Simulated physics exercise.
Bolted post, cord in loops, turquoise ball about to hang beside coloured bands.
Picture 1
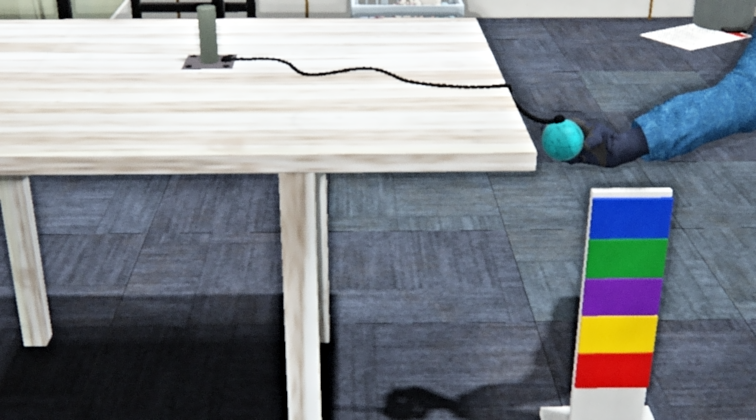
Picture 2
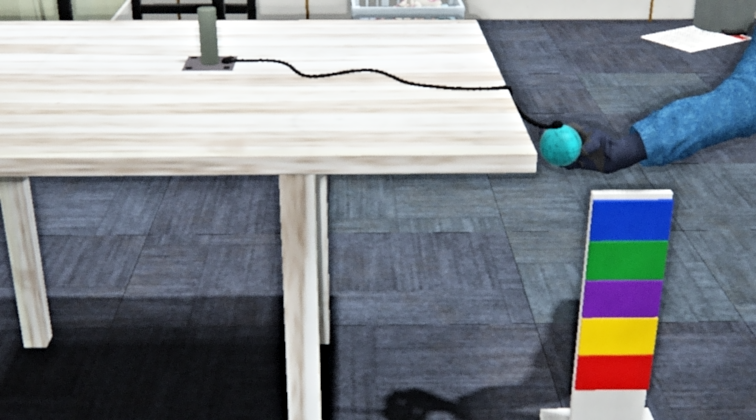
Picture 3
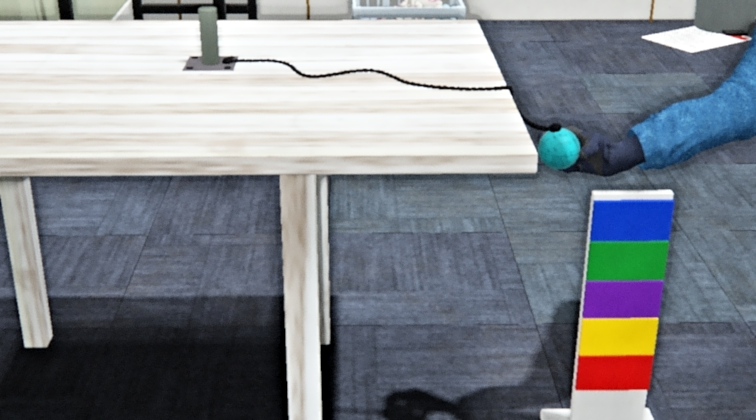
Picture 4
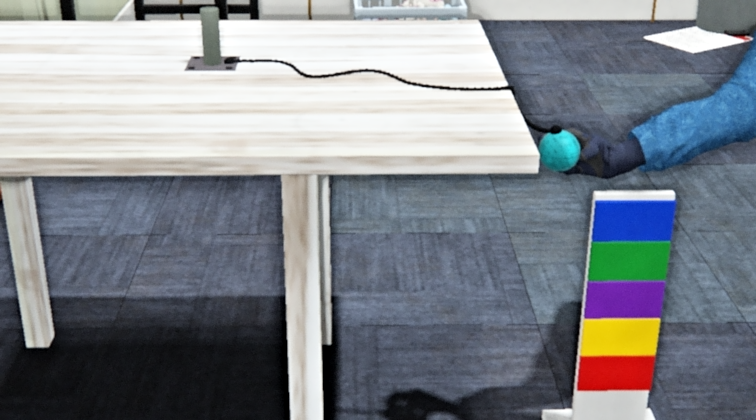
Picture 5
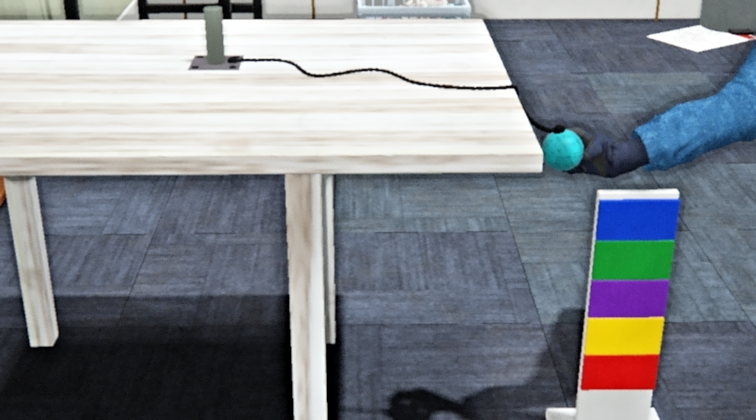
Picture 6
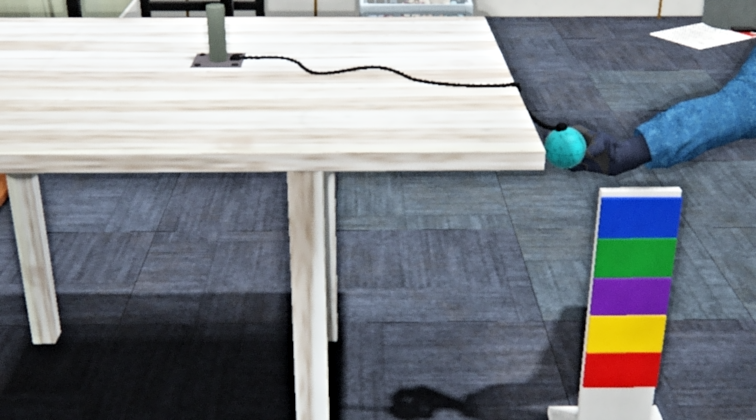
Turquoise ball on a dark cord staying almost still in a gloved hand beside a pale table, above a colour-banded board.
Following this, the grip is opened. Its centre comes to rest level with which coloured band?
With the blue one.
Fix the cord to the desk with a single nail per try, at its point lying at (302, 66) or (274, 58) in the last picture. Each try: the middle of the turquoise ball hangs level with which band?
Try one: Blue. Try two: Blue.
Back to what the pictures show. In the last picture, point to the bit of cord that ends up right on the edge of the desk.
Close to (462, 86).
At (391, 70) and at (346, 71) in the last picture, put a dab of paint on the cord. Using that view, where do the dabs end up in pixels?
End: (424, 74) and then (374, 70).
Soon after, ball near (548, 215); level with blue.
Then, ball near (476, 214); level with blue.
Further on, ball near (518, 220); level with blue.
At rest, ball near (505, 219); level with blue. Its middle rests at the blue band.
